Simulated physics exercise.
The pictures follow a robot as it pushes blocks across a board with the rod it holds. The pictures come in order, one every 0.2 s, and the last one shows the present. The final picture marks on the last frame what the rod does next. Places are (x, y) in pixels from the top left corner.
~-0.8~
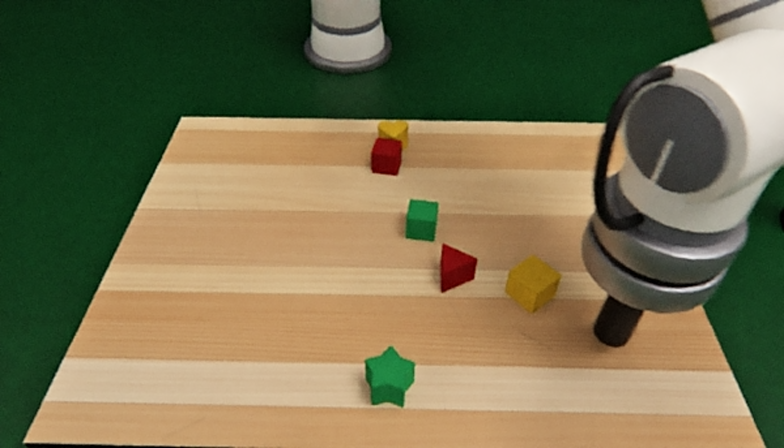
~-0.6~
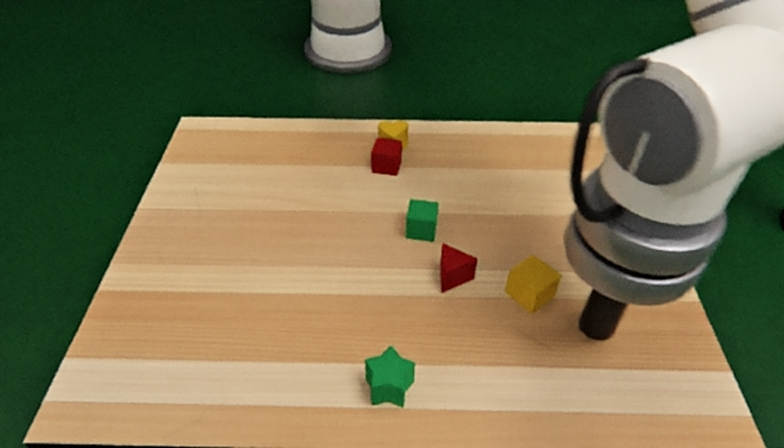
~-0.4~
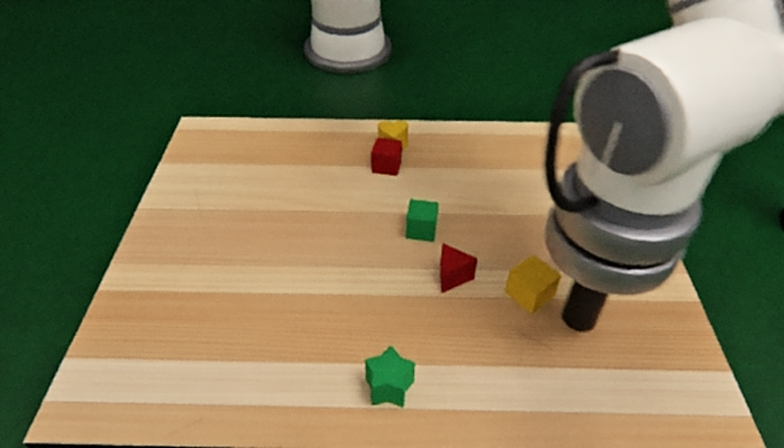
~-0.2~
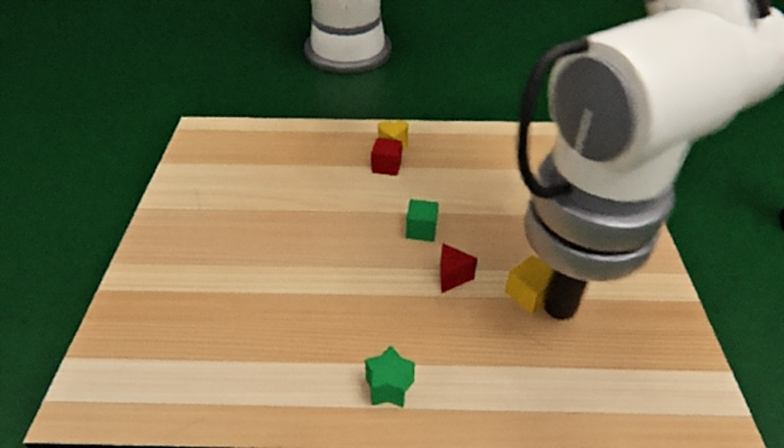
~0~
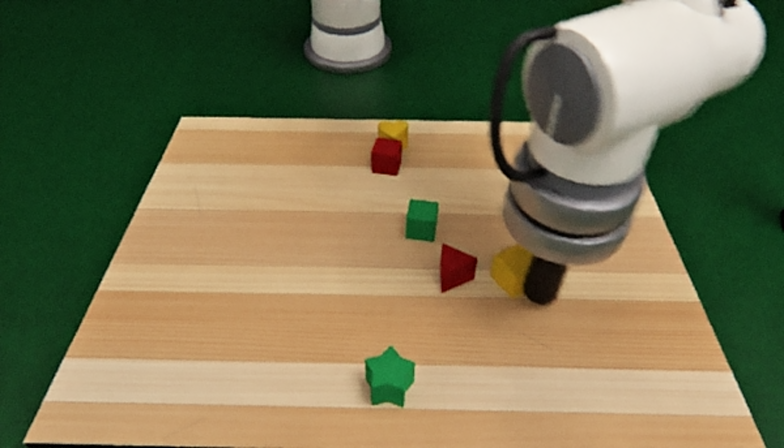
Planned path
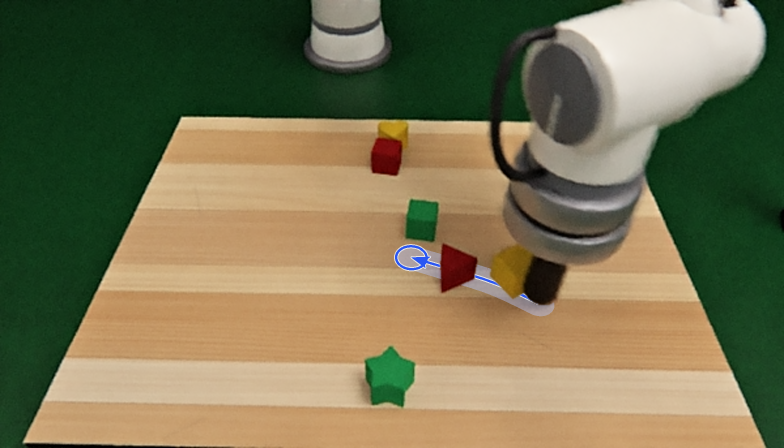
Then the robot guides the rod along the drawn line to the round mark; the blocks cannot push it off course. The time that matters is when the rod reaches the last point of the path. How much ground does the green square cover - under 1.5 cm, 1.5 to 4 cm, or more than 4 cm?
The green square moves under 1.5 cm.
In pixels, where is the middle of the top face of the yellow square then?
Expect it around (485, 232).
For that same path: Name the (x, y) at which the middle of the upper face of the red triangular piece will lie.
At pixel (400, 256).
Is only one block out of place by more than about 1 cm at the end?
No.
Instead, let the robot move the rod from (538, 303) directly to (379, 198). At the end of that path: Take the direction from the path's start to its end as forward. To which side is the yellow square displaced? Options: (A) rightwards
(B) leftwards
Option A.
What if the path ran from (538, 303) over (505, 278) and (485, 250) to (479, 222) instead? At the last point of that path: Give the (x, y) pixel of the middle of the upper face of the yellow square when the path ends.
It ends at (455, 188).
The line goes from (538, 303) by way of (474, 276) to (411, 257).
On the path given first. One third of the way, rod at (497, 273); yellow square at (489, 236), turned 40° clockwise.
Two thirds of the way, rod at (454, 259); red triangular piece at (424, 257), turned 50° anticlockwise; yellow square at (485, 232), turned 55° clockwise.
At the end, rod at (412, 247); green square unmoved; red triangular piece at (400, 256), turned 130° anticlockwise; yellow square at (485, 232), turned 55° clockwise.
